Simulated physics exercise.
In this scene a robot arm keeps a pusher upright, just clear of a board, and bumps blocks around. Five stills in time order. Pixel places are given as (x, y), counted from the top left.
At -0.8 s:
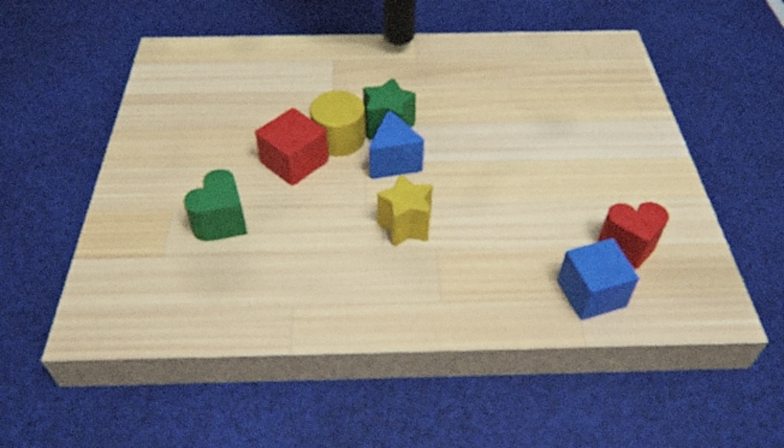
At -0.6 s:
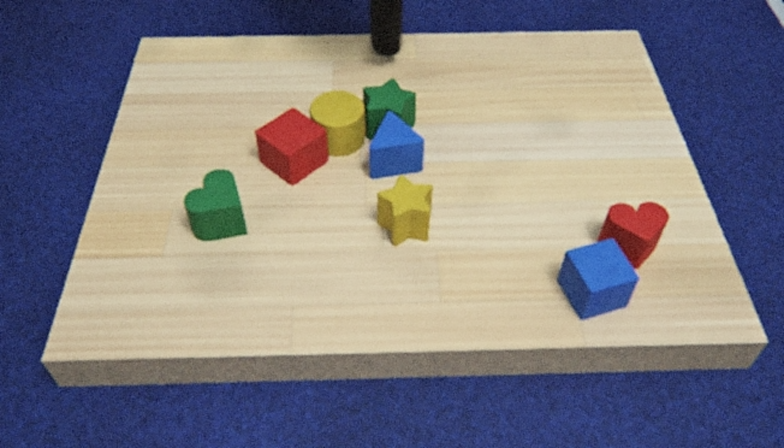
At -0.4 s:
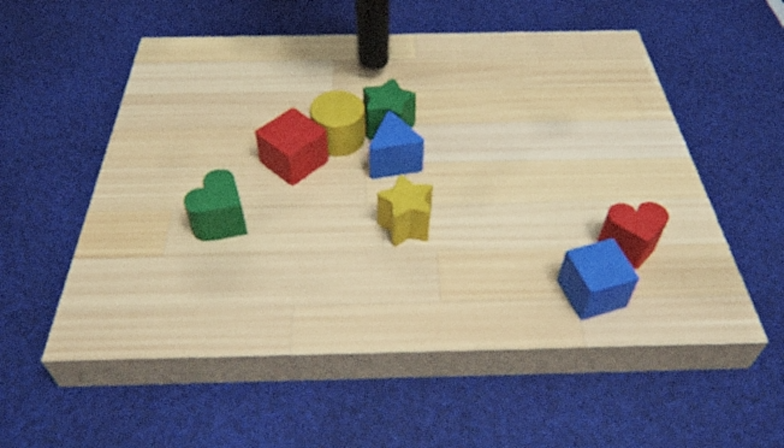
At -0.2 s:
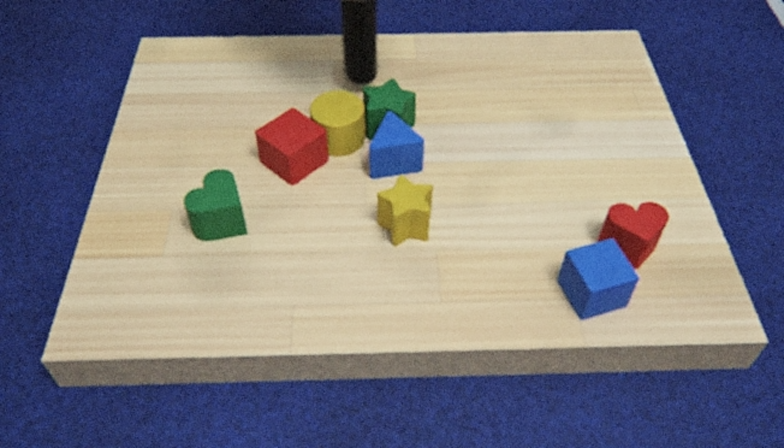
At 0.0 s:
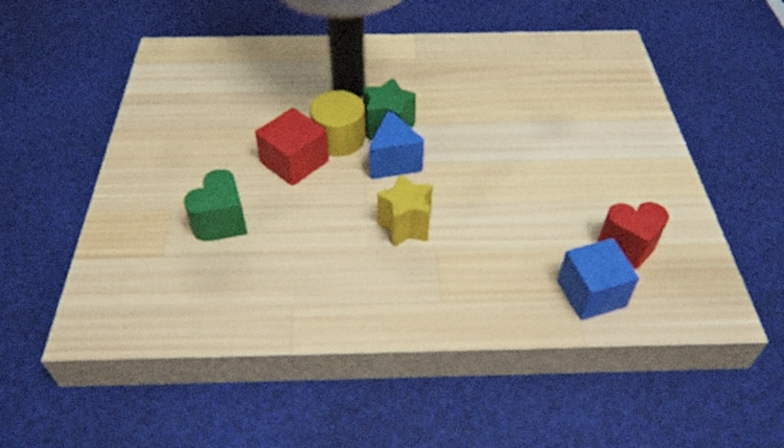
Black rod moving down and slightly left over a wooden board toward a yellow disc, while the coloured blocks stay still.
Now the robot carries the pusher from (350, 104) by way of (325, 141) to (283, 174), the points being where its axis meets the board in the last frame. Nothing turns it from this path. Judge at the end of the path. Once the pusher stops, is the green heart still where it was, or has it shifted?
It does get moved.
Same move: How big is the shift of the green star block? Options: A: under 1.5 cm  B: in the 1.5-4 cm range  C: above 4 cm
My pick is A.
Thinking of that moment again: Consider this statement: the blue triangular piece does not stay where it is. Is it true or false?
That claim is false.
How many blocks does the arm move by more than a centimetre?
I foresee three or more blocks being moved.
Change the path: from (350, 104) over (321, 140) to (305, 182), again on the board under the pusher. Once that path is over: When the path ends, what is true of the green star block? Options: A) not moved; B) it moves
A - not moved.
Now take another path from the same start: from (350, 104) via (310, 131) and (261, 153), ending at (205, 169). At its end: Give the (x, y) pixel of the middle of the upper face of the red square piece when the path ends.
My estimate: (278, 148).
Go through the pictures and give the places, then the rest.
In the first picture, lower end of the pusher (399, 38), tops of blocks, green heart (214, 192), red square piece (291, 130), yellow disc (337, 107), green star block (388, 95), blue triangular piece (394, 132).
In the second picture, pusher (386, 49), blocks as before.
In the third picture, pusher (373, 62), blocks as before.
In the fourth picture, pusher (361, 76), blocks as before.
In the fifth picture, pusher (349, 93), green heart (214, 192), red square piece (291, 130), yellow disc (337, 107), green star block (388, 95), blue triangular piece (394, 132).
What follows on the original path. One third of the way, pusher (334, 118); red square piece (280, 142), turned 35° clockwise; yellow disc (334, 129).
Two thirds of the way, pusher (310, 142); red square piece (268, 150), turned 35° clockwise; yellow disc (334, 149).
At the end, pusher (281, 162); green heart (198, 200); red square piece (245, 176), turned 20° clockwise; yellow disc (334, 150); green star block not moved; blue triangular piece not moved.
